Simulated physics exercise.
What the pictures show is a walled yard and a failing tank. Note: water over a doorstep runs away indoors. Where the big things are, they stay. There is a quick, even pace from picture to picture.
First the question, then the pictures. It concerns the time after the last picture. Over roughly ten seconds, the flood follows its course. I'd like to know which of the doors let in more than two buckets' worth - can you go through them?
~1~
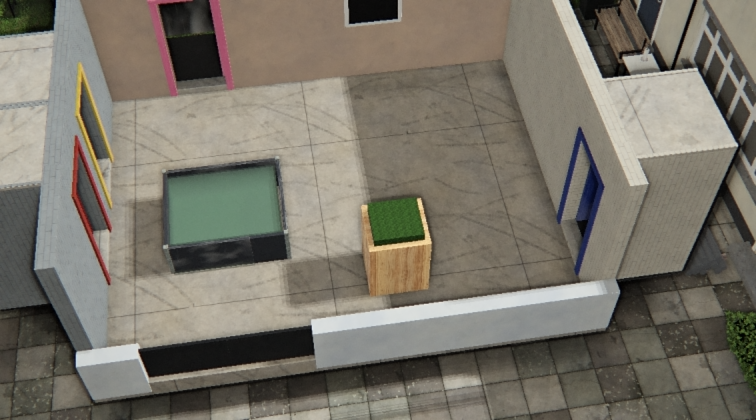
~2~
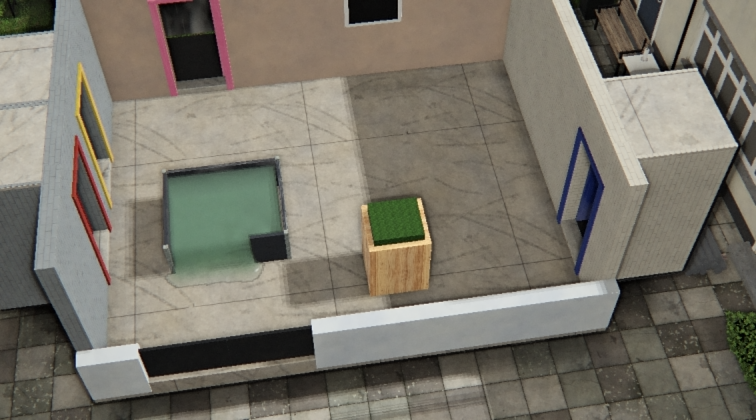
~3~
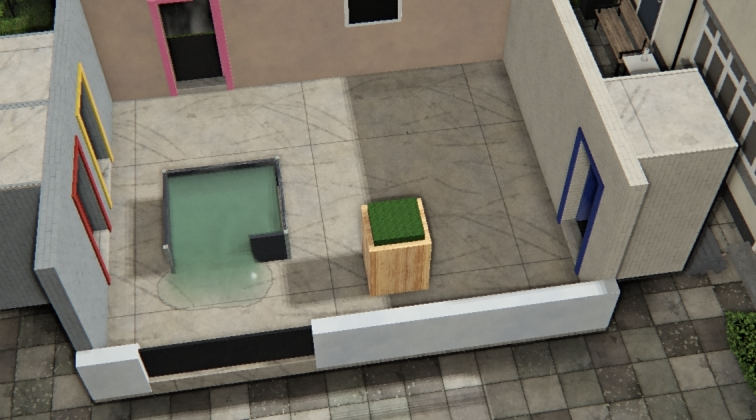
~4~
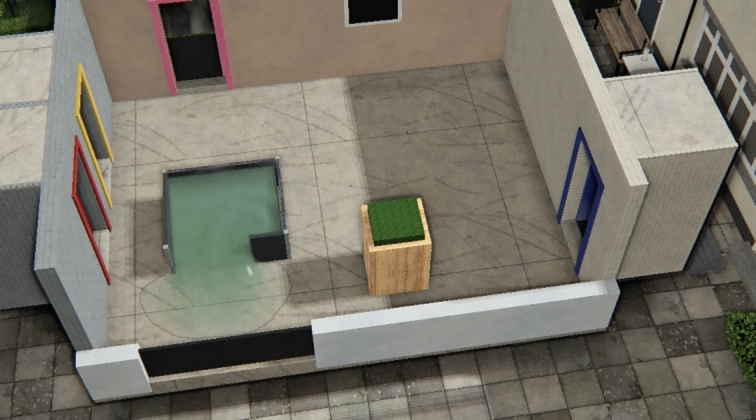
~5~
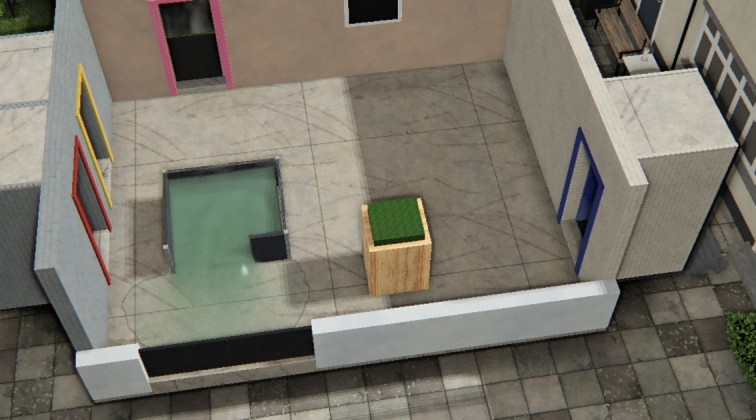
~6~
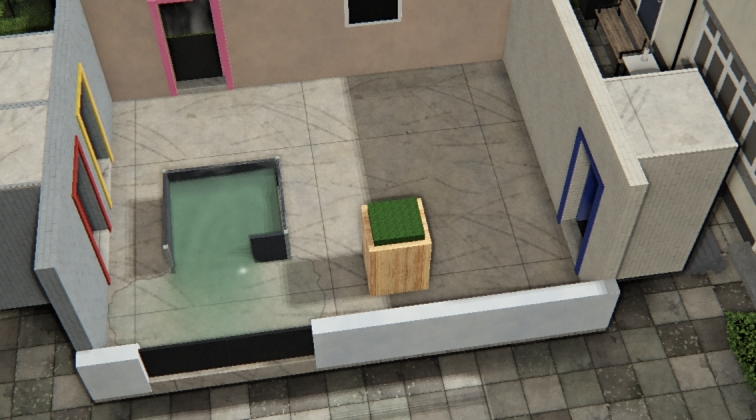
Result: The blue door will be at or under the cap. The yellow door will be at or under the cap. The red door will be at or under the cap. The pink door will be at or under the cap.
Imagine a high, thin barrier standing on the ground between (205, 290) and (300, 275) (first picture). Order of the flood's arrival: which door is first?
The one you want is the red one.
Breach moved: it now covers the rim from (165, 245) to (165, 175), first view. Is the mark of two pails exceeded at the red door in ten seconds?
Here's my take: The red door tops the limit.
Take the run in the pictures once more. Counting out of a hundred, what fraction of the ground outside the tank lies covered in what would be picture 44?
Some 70 in a hundred.
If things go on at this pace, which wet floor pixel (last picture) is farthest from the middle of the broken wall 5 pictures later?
Best guess: Near (391, 335).
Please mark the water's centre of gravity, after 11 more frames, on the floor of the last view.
I'd place it roughly at (221, 287).
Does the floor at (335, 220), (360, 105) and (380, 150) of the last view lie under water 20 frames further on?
Result, in that order: Wetted / not wetted / not wetted.
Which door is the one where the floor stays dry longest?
Answer - the pink one.
A moment on, water covers 15 % of the floor; the blue door not reached, the yellow door not reached, the red door not reached, the pink door not reached.
Next, water covers 20 % of the floor; the blue door not reached, the yellow door not reached, the red door wet at the sill, nothing in, the pink door not reached.
Then, water covers 45 % of the floor; the blue door wet at the sill, nothing in, the yellow door wet at the sill, nothing in, the red door wet at the sill, nothing in, the pink door not reached.
Later, water covers 70 % of the floor; the blue door under two buckets in, the yellow door wet at the sill, nothing in, the red door wet at the sill, nothing in, the pink door wet at the sill, nothing in.
In the end, water covers 95 % of the floor; the blue door under two buckets in, the yellow door wet at the sill, nothing in, the red door wet at the sill, nothing in, the pink door wet at the sill, nothing in.
